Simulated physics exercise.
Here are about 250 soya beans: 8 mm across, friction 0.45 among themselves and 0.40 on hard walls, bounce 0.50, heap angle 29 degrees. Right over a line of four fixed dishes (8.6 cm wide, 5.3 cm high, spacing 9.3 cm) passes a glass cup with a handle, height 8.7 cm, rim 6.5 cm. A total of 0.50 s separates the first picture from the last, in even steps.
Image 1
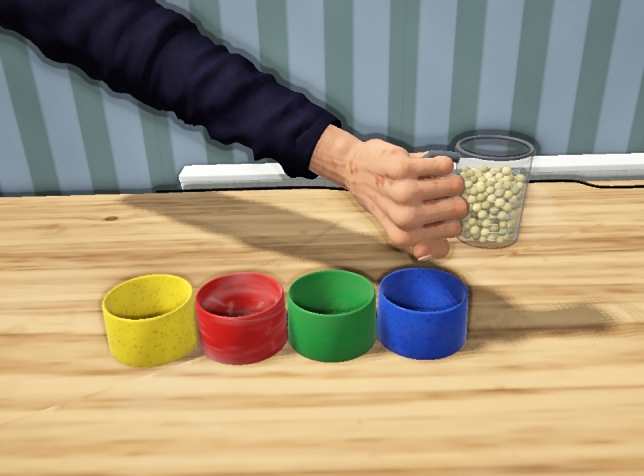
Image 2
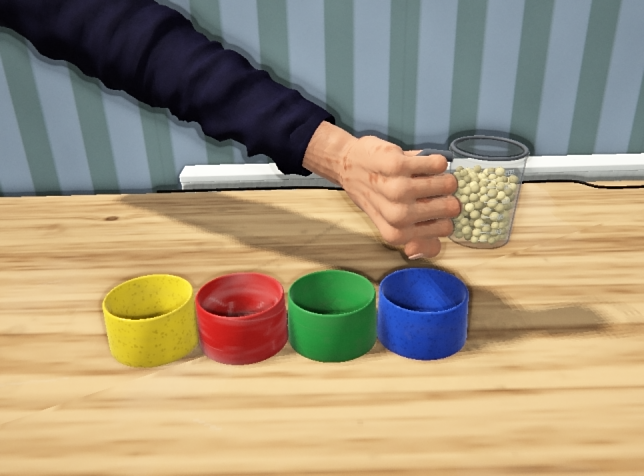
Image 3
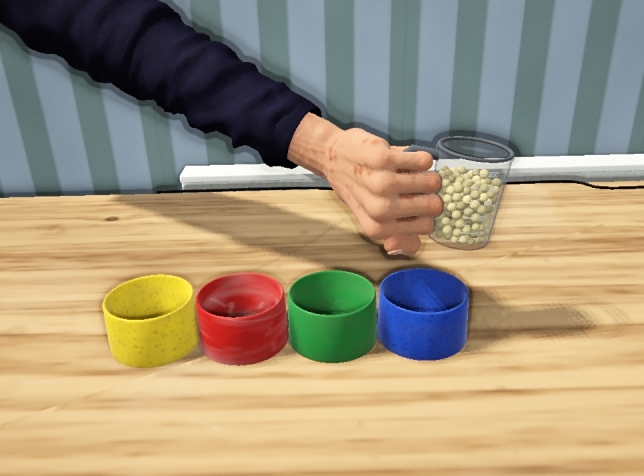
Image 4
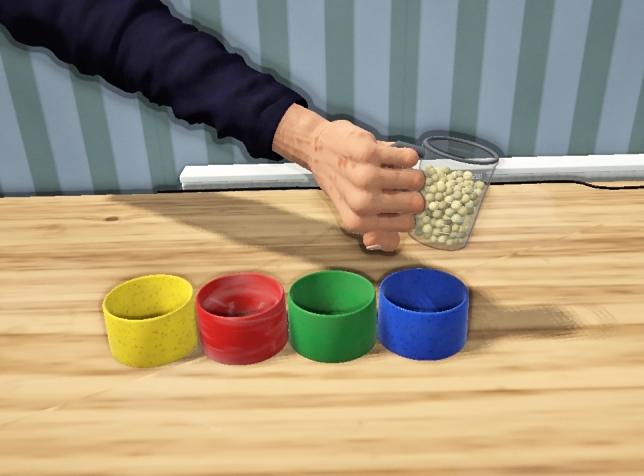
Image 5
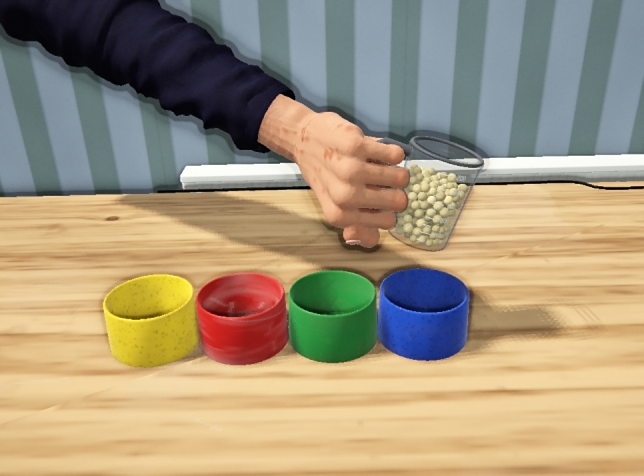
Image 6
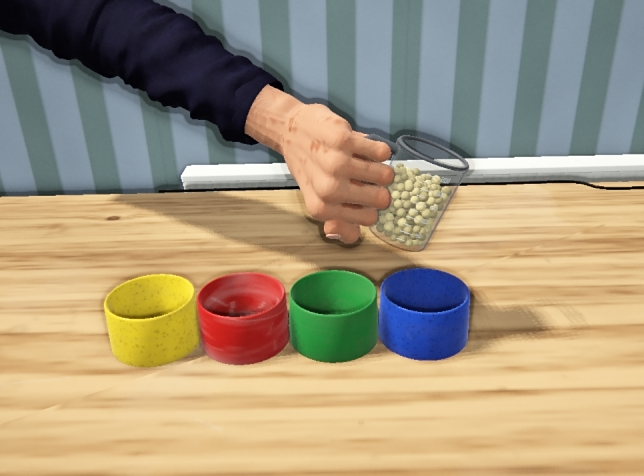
A hand in a dark navy sleeve reaches in from the upper left over a pale wooden table, seen from the front and slightly above, before a blue-and-green striped wall. It holds a clear cup of cream-coloured beans behind a row of yellow, red, green and blue dishes, left to right. The hand moves the cup a short way left, gradually tilting it, while the dishes and camera stay still.
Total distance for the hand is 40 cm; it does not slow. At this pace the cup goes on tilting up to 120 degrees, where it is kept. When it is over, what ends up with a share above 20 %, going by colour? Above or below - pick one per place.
Red: Below; blue: Below; green: Below; yellow: Above; counter: Below.
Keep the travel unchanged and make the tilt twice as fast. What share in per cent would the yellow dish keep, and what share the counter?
In the yellow dish 0; on the counter 10.
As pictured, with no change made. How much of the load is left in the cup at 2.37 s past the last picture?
0 per cent.
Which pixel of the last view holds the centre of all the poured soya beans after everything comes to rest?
I'd put it at about (159, 323).
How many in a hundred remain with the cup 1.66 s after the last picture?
Somewhere close to 95 percent.
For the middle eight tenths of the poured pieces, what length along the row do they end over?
It spans about 5 centimetres along the dishes.
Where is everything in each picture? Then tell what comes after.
The first picture shows cup at (490, 192), tilt 0 degrees, lip at (531, 146), moved 0.0 cm; middle of the pieces at (487, 203); blue dish at (423, 289); green dish at (331, 292); red dish at (240, 294); yellow dish at (148, 297).
The second picture shows cup at (483, 193), tilt 2 degrees, lip at (525, 148), moved 0.7 cm; middle of the pieces at (480, 203).
The third picture shows cup at (466, 194), tilt 7 degrees, lip at (511, 152), moved 2.3 cm; middle of the pieces at (462, 204).
The fourth picture shows cup at (449, 194), tilt 11 degrees, lip at (496, 156), moved 4.0 cm; middle of the pieces at (444, 204).
The fifth picture shows cup at (432, 195), tilt 16 degrees, lip at (481, 160), moved 5.6 cm; middle of the pieces at (426, 204).
The sixth picture shows cup at (415, 195), tilt 20 degrees, lip at (467, 164), moved 7.2 cm; middle of the pieces at (409, 204); blue dish at (425, 290); green dish at (333, 292); red dish at (242, 294); yellow dish at (150, 296).
Then, 1.00 s after the last picture, tilt 67 degrees; cup holds 100 %.
Then, 1.66 s after the last picture, tilt 97 degrees; cup holds 95 %, red 5 %.
Then, 2.37 s after the last picture, tilt 120 degrees; cup holds 0 %, red 5 %, yellow 90 %.
In the end, red 5 %, blue 0 %, green 0 %, yellow 95 %, counter 0 %.
